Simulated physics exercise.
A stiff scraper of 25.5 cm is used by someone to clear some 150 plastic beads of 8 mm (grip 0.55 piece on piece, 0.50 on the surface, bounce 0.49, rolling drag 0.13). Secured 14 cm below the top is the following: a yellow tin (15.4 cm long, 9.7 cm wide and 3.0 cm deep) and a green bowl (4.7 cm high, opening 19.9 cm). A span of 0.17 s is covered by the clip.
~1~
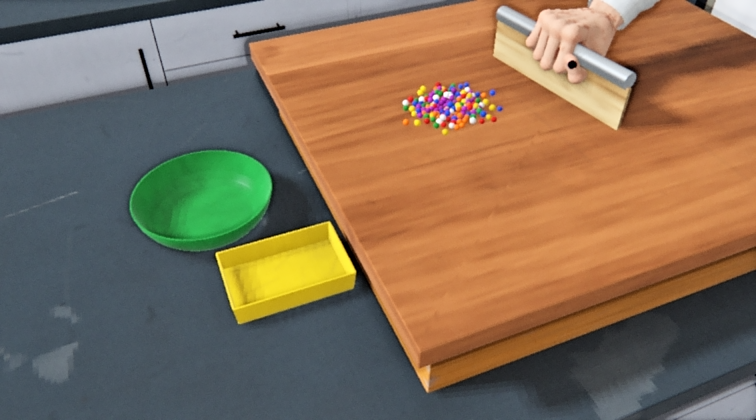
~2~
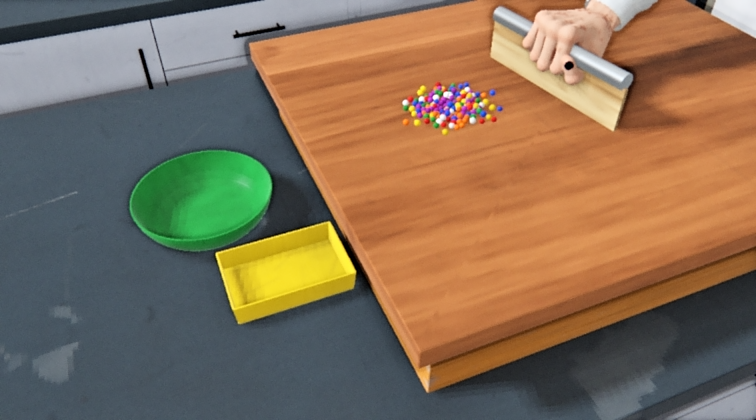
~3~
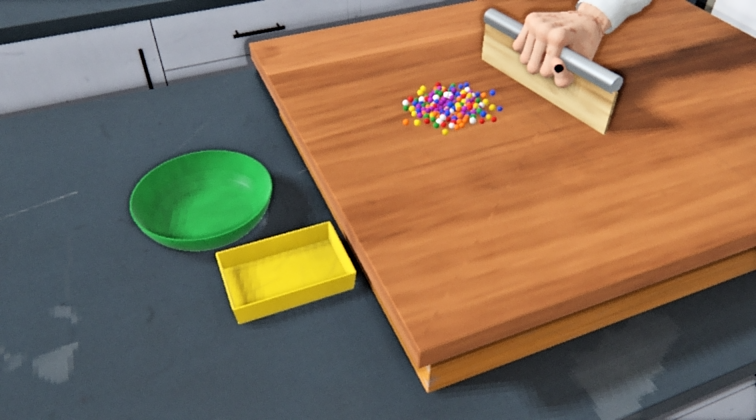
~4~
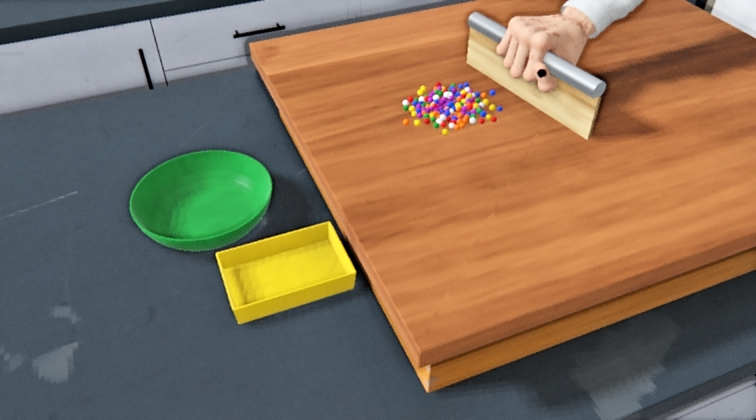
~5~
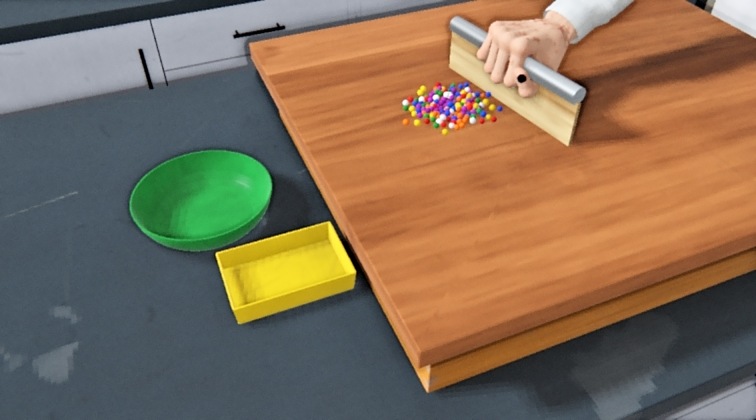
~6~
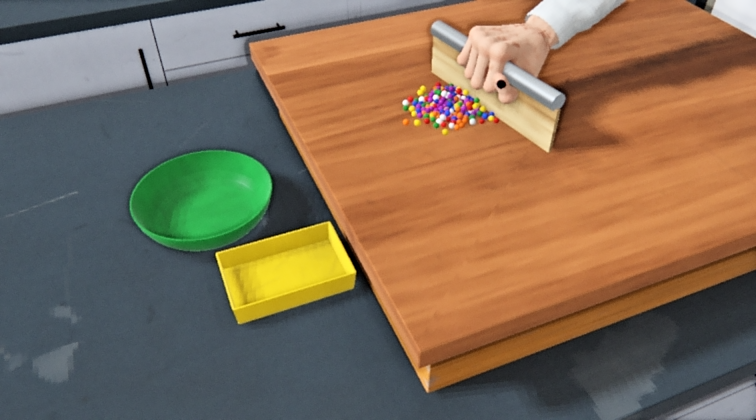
Hand sliding a wooden scraper leftward across a wooden board into a small pile of colourful beads, nudging those nearest the blade.
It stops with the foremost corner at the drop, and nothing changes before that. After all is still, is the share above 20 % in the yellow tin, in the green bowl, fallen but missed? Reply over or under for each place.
Yellow tin: Over; green bowl: Over; missed: Over.
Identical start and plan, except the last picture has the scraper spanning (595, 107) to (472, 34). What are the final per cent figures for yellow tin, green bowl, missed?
Yellow tin 25, green bowl 5, missed 50.
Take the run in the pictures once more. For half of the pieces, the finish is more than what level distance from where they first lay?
38 cm.
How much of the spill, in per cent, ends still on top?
About 0 percent.
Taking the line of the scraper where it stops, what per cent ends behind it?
0 per cent.
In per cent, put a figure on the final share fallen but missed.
Some 35 %.
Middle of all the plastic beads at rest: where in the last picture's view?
(224, 255).
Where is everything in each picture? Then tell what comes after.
In the first frame, scraper from (626, 95) to (500, 26); moved 0.0 cm; pieces shifted so far, 0; middle of the spill at (450, 105); yellow tin at (285, 263); green bowl at (202, 192).
In the second frame, scraper from (622, 96) to (497, 27); moved 0.6 cm; pieces shifted so far, 0; middle of the spill at (450, 105).
In the third frame, scraper from (612, 99) to (488, 29); moved 2.3 cm; pieces shifted so far, 0; middle of the spill at (450, 105).
In the fourth frame, scraper from (595, 105) to (473, 33); moved 5.1 cm; pieces shifted so far, 0; middle of the spill at (450, 105).
In the fifth frame, scraper from (575, 111) to (455, 37); moved 8.3 cm; pieces shifted so far, 1; middle of the spill at (450, 105).
In the sixth frame, scraper from (555, 117) to (436, 41); moved 11.5 cm; pieces shifted so far, 44; middle of the spill at (450, 105); yellow tin at (285, 263); green bowl at (202, 192).
Then, 0.17 s after the last picture, scraper 28 cm from its start, spill 18 cm wide; still on top 100 %.
Then, 0.35 s after the last picture, scraper 36 cm from its start, spill 23 cm wide; green bowl 10 %, off the edge, not caught 60 %, still on top 35 %.
Then, 0.51 s after the last picture, scraper 36 cm from its start, spill 30 cm wide; yellow tin 30 %, green bowl 35 %, off the edge, not caught 35 %.
In the end, yellow tin 30 %, green bowl 35 %, fallen but missed 35 %, still on top 0 %.
